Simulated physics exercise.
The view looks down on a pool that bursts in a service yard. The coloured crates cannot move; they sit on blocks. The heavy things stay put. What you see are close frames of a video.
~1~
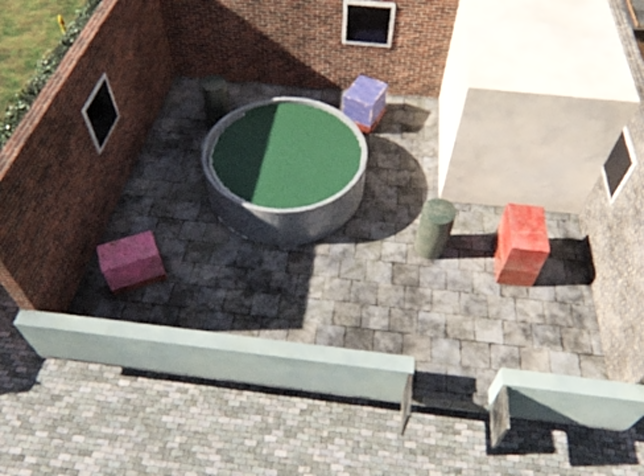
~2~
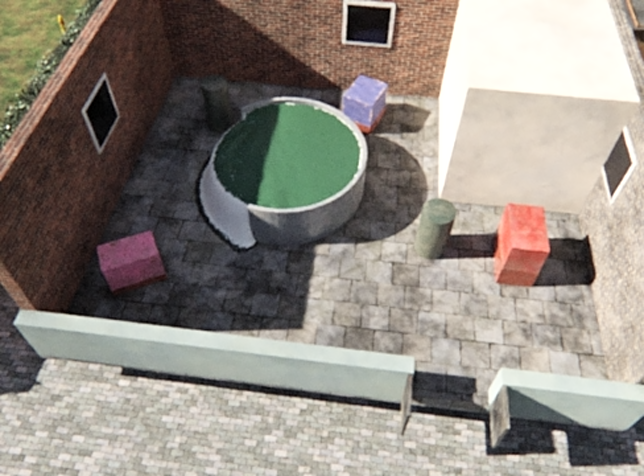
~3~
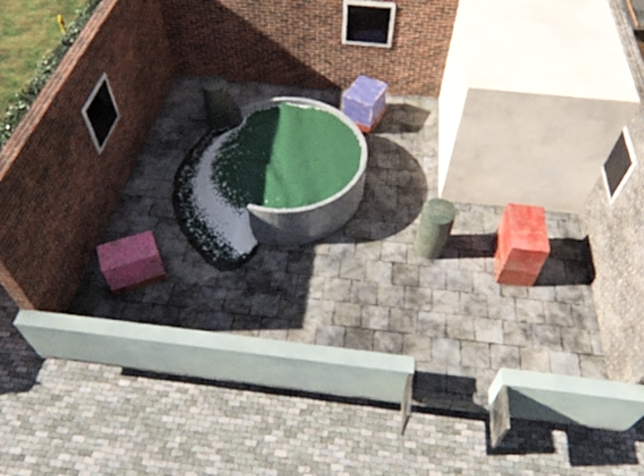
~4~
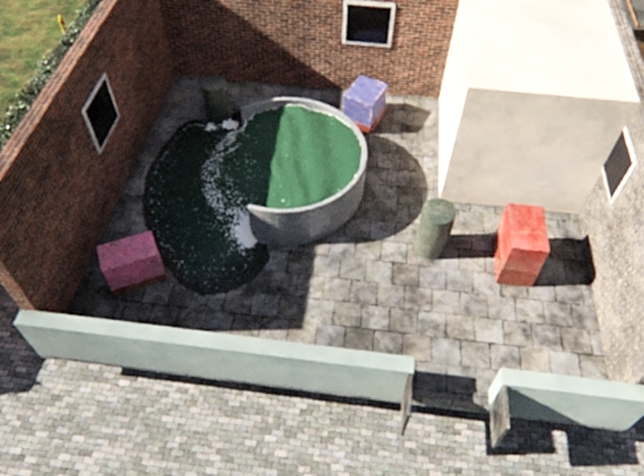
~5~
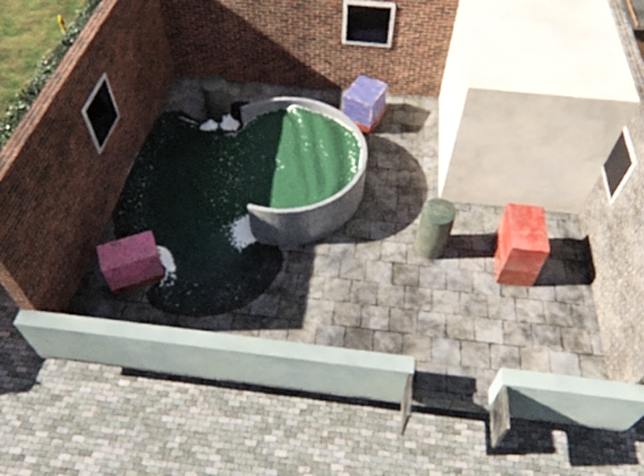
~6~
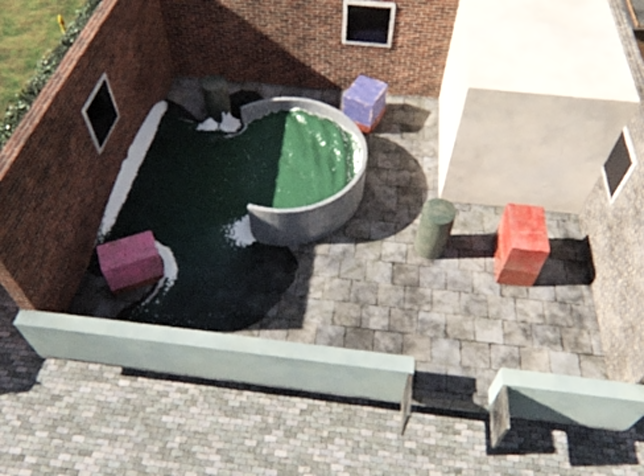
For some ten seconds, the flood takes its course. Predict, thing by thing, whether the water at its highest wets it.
In the end the blue crate is reached, the red crate is never reached, the pink crate is reached.
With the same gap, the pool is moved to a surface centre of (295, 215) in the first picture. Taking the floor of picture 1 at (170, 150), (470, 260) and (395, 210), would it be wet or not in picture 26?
As listed: Under water, dry, dry.
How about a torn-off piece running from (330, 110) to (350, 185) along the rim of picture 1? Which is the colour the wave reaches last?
It's the crate marked pink.
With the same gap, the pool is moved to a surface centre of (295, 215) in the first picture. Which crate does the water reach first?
Pink crate.
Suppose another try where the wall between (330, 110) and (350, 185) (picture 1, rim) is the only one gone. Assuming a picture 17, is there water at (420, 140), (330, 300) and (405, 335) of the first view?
Place one: Reached by the flood. Place two: Spared by the leak. Place three: Reached by the flood.
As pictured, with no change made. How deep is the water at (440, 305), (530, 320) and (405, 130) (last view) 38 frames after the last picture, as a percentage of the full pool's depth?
Roughly 8, 10 and 8 per cent, in turn.
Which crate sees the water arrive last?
The red crate, as I see it.
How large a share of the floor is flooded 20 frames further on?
I'd estimate some 60 per cent.
A moment on, water covers 35 % of the floor; the blue crate not reached, the red crate not reached, the pink crate water round its plinth.
Next, water covers 40 % of the floor; the blue crate not reached, the red crate not reached, the pink crate water round its plinth.
Then, water covers 60 % of the floor; the blue crate water round its plinth, the red crate not reached, the pink crate water round its plinth.
Later, water covers 100 % of the floor; the blue crate water round its plinth, the red crate water round its plinth, the pink crate water round its plinth.
In the end, water covers 100 % of the floor; the blue crate was topped, the red crate stayed above the water, the pink crate was topped.
